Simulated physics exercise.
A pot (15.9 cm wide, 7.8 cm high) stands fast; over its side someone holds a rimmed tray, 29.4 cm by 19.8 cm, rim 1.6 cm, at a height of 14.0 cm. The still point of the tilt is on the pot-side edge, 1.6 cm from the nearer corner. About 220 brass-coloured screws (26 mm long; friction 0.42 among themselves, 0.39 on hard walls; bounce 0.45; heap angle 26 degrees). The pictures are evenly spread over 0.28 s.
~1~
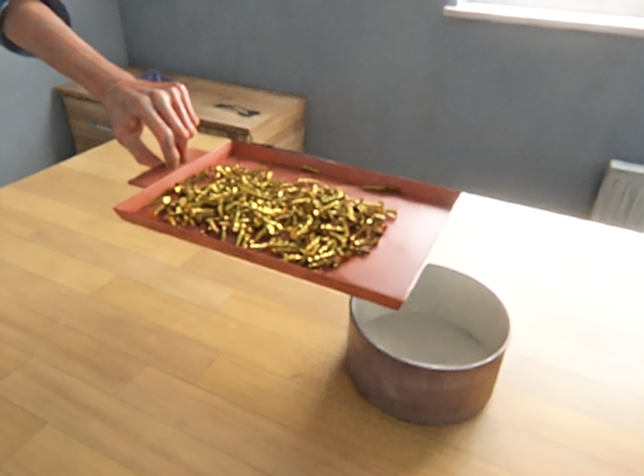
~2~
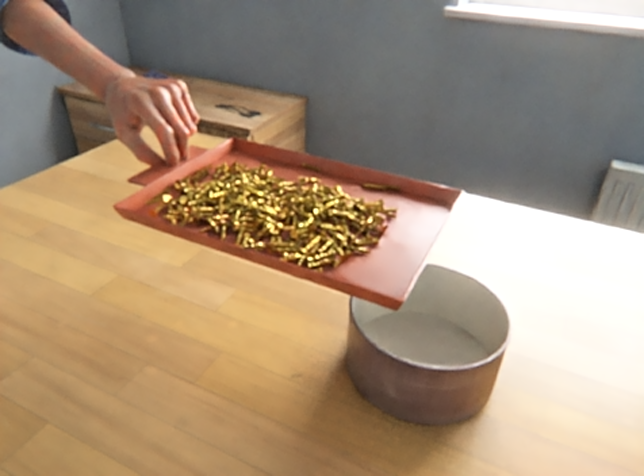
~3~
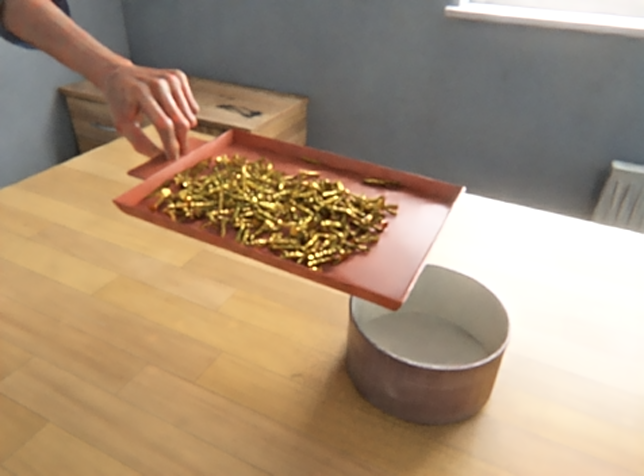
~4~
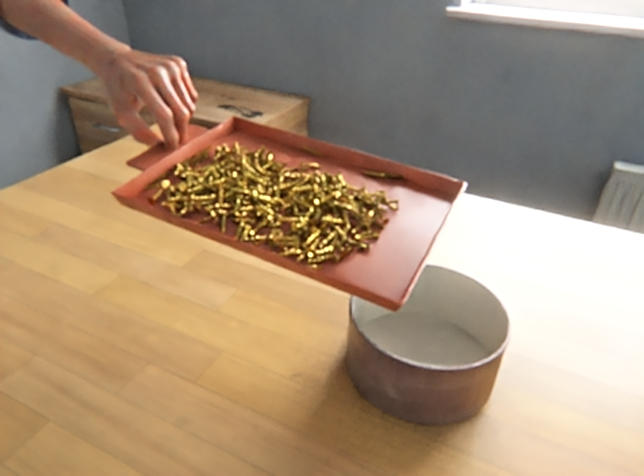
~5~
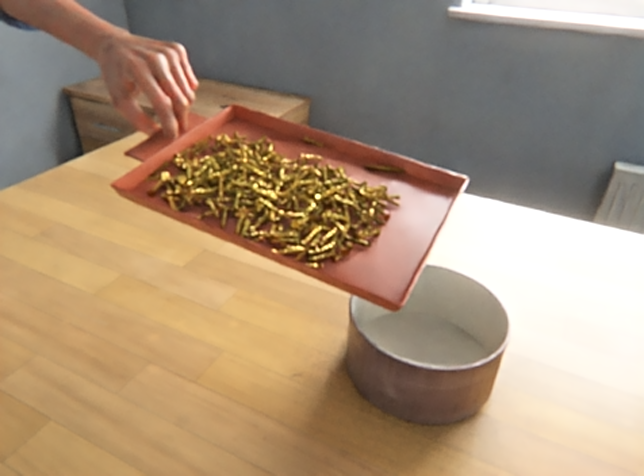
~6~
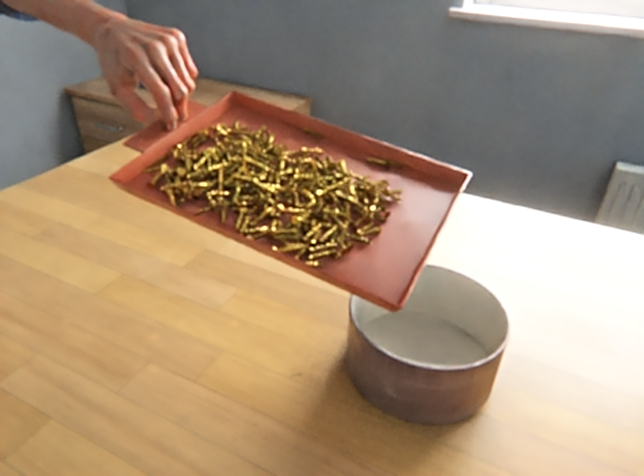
A hand slowly raised the left end of a red tray piled with small brass-coloured screws, tilting it gradually toward the round pot on the wooden table, while the pile stayed on the tray.
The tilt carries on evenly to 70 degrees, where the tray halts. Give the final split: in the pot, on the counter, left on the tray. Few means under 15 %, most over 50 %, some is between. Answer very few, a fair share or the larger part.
Pot very few, counter the larger part, tray very few.
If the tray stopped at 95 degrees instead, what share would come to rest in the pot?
Then about 0 per cent.
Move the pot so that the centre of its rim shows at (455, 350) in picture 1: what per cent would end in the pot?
Some 40 per cent.
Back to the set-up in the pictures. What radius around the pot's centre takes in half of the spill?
About 14 cm.
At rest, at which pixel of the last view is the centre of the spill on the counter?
Near (383, 471).
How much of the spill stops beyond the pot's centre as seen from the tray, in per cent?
Some 60 per cent.
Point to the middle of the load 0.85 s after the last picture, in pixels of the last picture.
Around (346, 252).
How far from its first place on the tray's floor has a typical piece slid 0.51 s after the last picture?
Some 6 cm.
Then, 0.51 s after the last picture, tilt 40 degrees; the tray holds 100 %, the pot 0 %.
Then, 0.85 s after the last picture, tilt 58 degrees; the tray holds 90 %, the pot 0 %.
Then, 1.28 s after the last picture, tilt 70 degrees; the tray holds 5 %, the pot 5 %.
In the end, pot 5 %, counter 95 %, tray 5 %.
